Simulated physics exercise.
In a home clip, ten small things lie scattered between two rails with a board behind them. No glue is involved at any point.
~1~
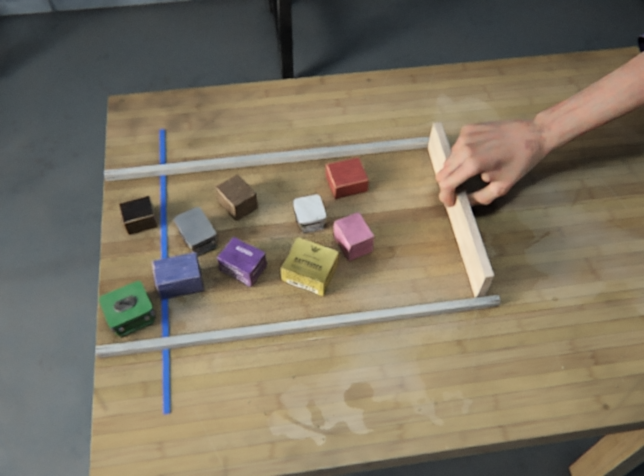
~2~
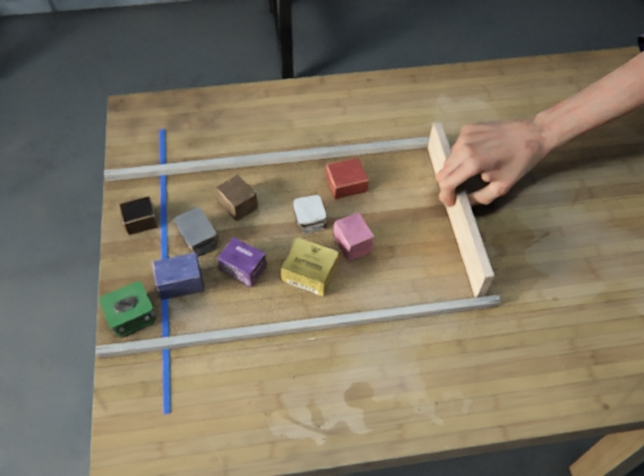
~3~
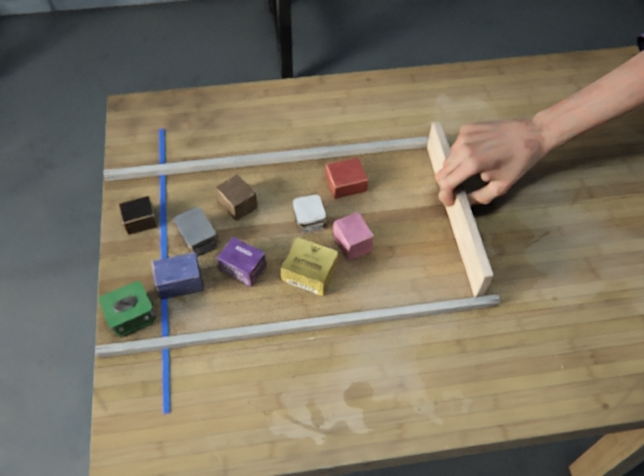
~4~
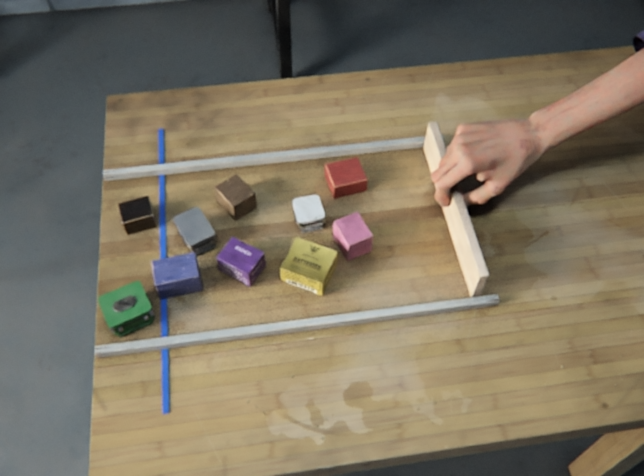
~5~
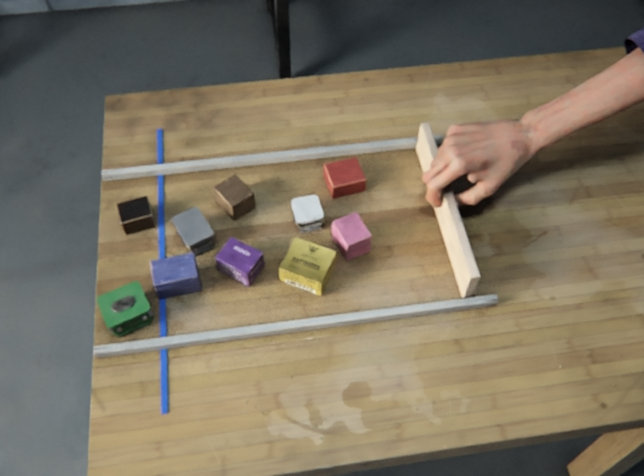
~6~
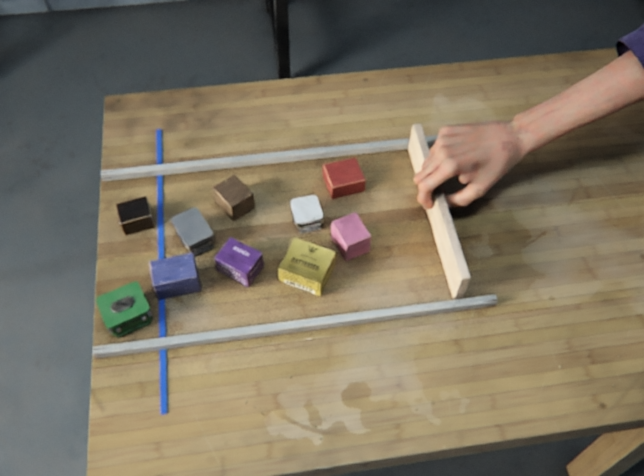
In the video, ten small colored blocks and boxes lie scattered between two rails on a wooden table, while a hand holds a board at the right, then slides it a short way left toward them without touching them.
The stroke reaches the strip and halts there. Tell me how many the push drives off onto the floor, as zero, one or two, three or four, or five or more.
Falling ones: Three or four.
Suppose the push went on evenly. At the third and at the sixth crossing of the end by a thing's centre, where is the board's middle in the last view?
At roughly (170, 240), then roughly (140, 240).
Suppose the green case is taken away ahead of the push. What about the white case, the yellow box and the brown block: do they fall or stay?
In that case the white case stays where it is, the yellow box stays where it is, the brown block stays where it is.
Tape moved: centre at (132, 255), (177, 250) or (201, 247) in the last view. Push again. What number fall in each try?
Floor tally per try: 6 / 2 / 1.
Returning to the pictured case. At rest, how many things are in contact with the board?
4 end up touching it.
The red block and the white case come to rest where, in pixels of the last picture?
(141, 198) and (146, 232).
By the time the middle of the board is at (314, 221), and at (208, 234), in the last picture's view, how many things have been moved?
At the first point the count is 4, at the second it's 10.
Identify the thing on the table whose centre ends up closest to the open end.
The one in question is the grey case.
Soon after, none off yet; green case at rest near (125, 310); black block at rest near (136, 216); blue block at rest near (176, 276).
After that, none off yet; green case at rest near (125, 310); black block at rest near (136, 216); blue block moving near (166, 279).
In the end, the number that fall off is three or four; gone, blue block, black block and green case.
